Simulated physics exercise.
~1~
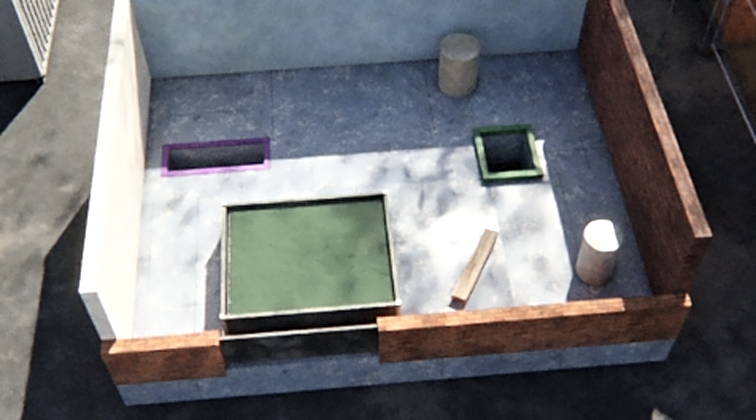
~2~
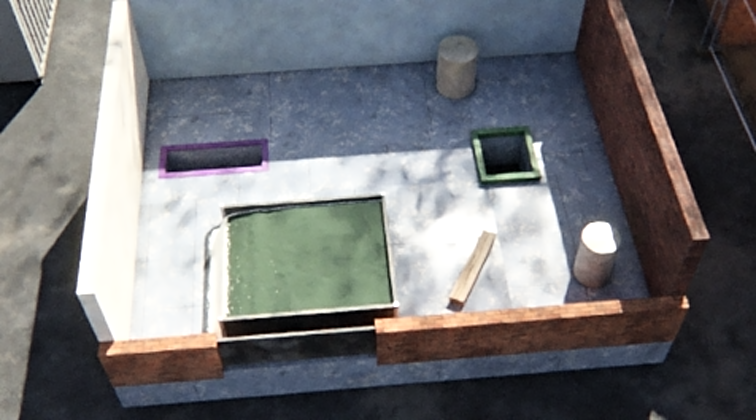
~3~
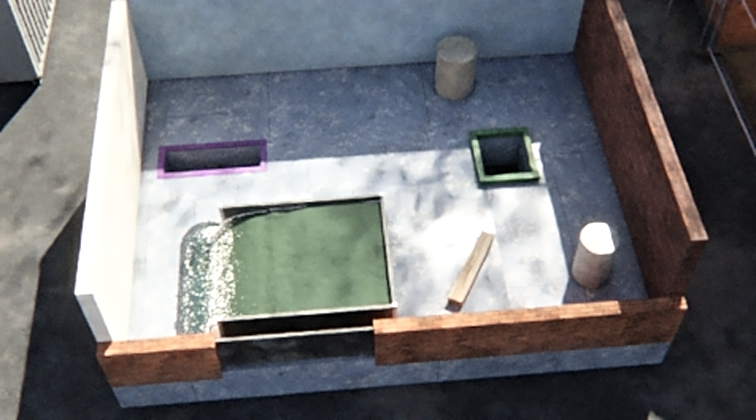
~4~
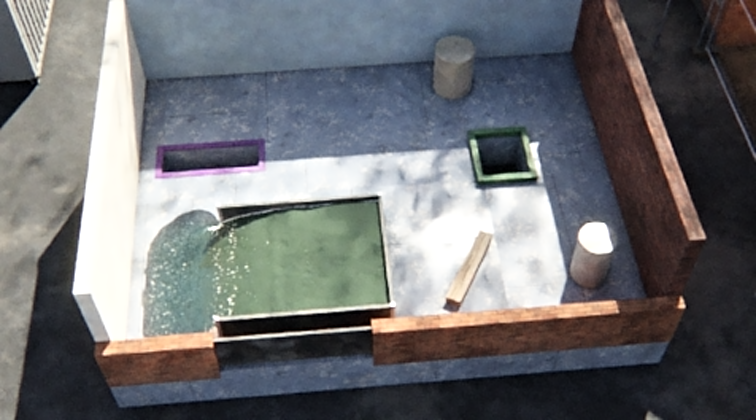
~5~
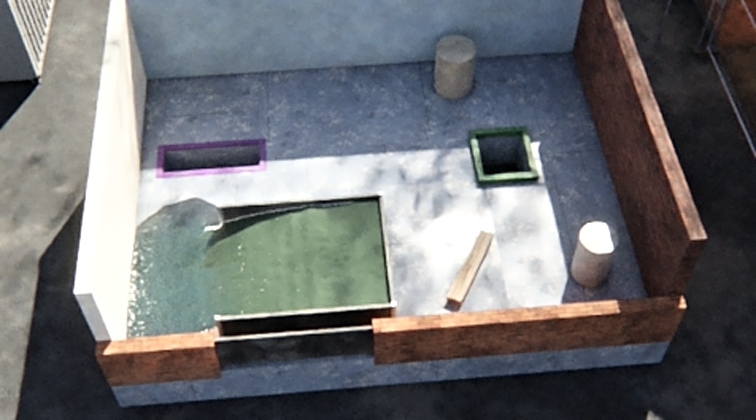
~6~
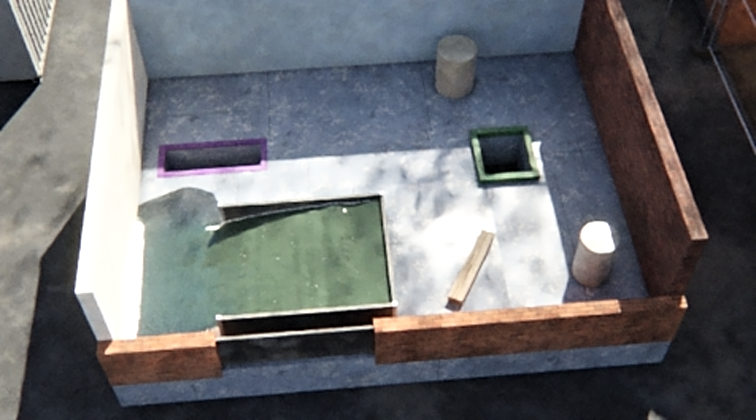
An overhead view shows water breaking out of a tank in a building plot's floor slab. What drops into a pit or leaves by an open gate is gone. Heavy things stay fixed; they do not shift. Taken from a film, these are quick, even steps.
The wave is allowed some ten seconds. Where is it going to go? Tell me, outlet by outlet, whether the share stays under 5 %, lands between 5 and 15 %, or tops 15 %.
At the end, the gate swallows below five per cent; the purple pit swallows beyond fifteen per cent; the green pit swallows below five per cent.
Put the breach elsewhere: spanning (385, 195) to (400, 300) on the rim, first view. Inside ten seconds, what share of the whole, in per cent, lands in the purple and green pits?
In percent: Purple 2, green 8.
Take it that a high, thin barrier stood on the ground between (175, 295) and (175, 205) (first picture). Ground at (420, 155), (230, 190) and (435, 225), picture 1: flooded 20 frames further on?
Untouched, swamped, untouched.
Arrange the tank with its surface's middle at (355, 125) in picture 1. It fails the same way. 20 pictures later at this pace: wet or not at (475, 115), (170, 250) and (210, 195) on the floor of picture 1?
In order: Unflooded, then inundated, then inundated.
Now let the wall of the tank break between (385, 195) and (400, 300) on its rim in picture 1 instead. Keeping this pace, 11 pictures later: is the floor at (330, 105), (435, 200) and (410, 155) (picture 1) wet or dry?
One after the other: No water, under water, free of water.
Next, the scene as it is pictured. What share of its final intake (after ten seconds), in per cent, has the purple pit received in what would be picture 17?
It comes to around 5 percent of the ten-second total.
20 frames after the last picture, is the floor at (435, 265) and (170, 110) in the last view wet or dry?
First spot spared; second spot swamped.
A moment on, water covers 15 % of the floor; the gate 0 %, the purple pit 0 %, the green pit 0 %.
Next, water covers 20 % of the floor; the gate 0 %, the purple pit 2 %, the green pit 0 %.
Then, water covers 30 % of the floor; the gate 0 %, the purple pit 12 %, the green pit 0 %.
Later, water covers 55 % of the floor; the gate 0 %, the purple pit 27 %, the green pit 0 %.
In the end, water covers 80 % of the floor; the gate 0 %, the purple pit 37 %, the green pit 0 %.
